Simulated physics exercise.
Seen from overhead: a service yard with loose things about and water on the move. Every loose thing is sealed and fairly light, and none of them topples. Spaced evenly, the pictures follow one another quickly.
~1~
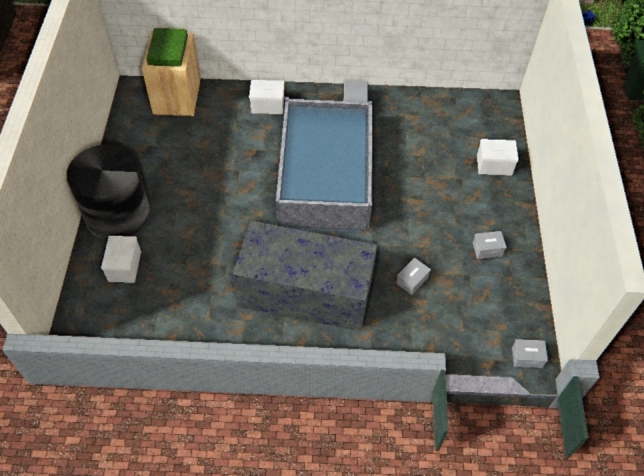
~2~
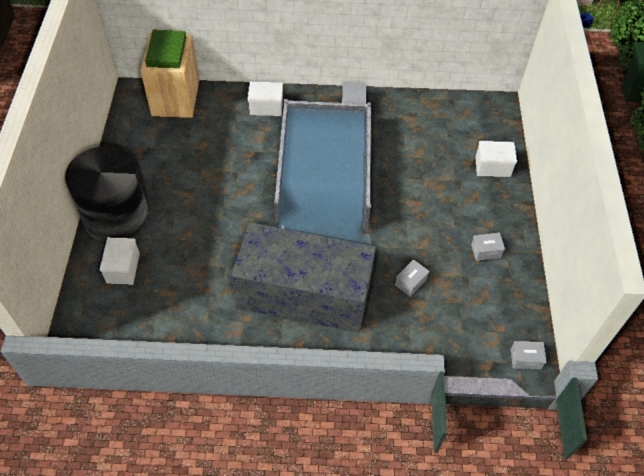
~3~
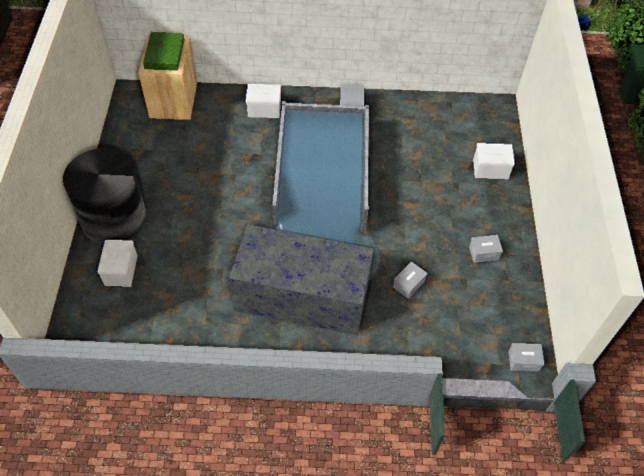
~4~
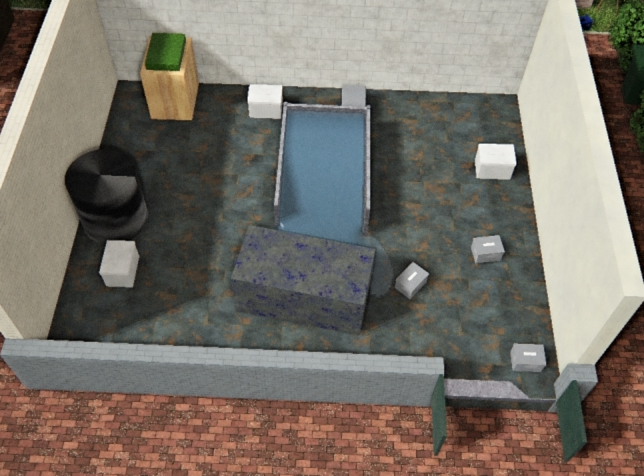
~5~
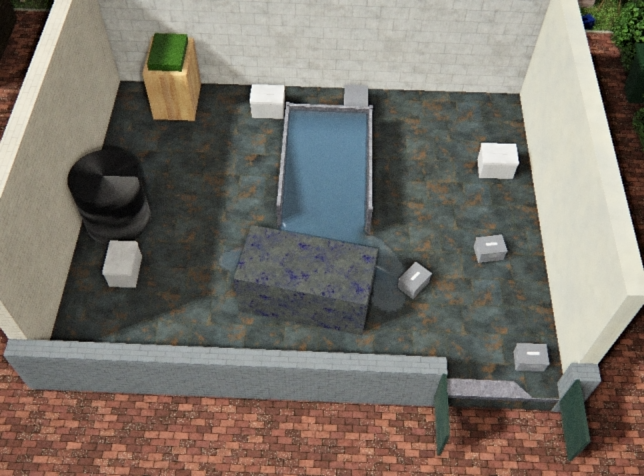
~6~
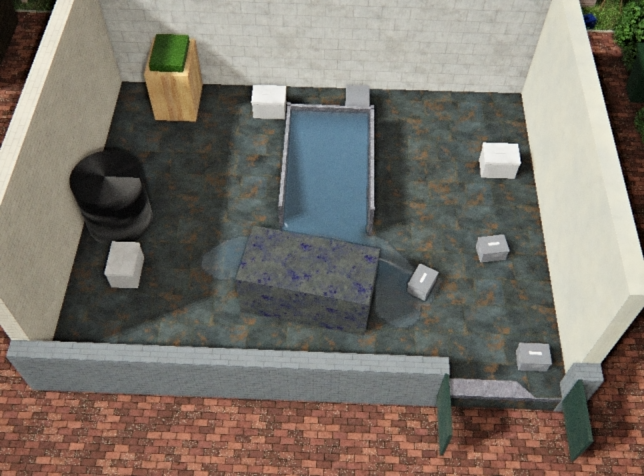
Walled yard with a raised blue pool opening at its near end, water spreading around a speckled block and nudging a small grey box.
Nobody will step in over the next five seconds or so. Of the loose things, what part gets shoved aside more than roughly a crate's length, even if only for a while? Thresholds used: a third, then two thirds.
My call: Two thirds or above.
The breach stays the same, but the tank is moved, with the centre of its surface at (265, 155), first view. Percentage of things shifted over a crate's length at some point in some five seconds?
Estimate: Some 70 per cent of them.
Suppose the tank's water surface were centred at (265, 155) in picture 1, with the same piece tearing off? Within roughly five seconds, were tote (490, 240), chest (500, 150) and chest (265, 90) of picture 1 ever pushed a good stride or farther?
Well, the first one got driven a long way, the second got driven a long way, and the third didn't get far.
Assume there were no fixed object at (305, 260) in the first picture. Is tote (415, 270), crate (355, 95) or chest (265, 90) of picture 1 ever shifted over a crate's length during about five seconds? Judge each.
Per item in the order asked: Got moved a good way; moved little if at all; moved little if at all.
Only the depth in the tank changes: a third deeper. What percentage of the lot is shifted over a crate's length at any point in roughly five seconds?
About 70 %.
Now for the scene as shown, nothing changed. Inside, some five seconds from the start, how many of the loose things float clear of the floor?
Exactly 2 of them.
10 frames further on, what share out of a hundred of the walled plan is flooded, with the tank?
My estimate is about 50 per cent.
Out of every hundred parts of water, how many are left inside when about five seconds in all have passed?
88 %.
A moment on, 1 of 7 are well off their spots; 0 afloat.
Next, 3 of 7 are well off their spots; 3 afloat.
Later, 4 of 7 are well off their spots; 3 afloat.
In the end, 5 of 7 are well off their spots, and 5 have been at some point; 2 afloat.
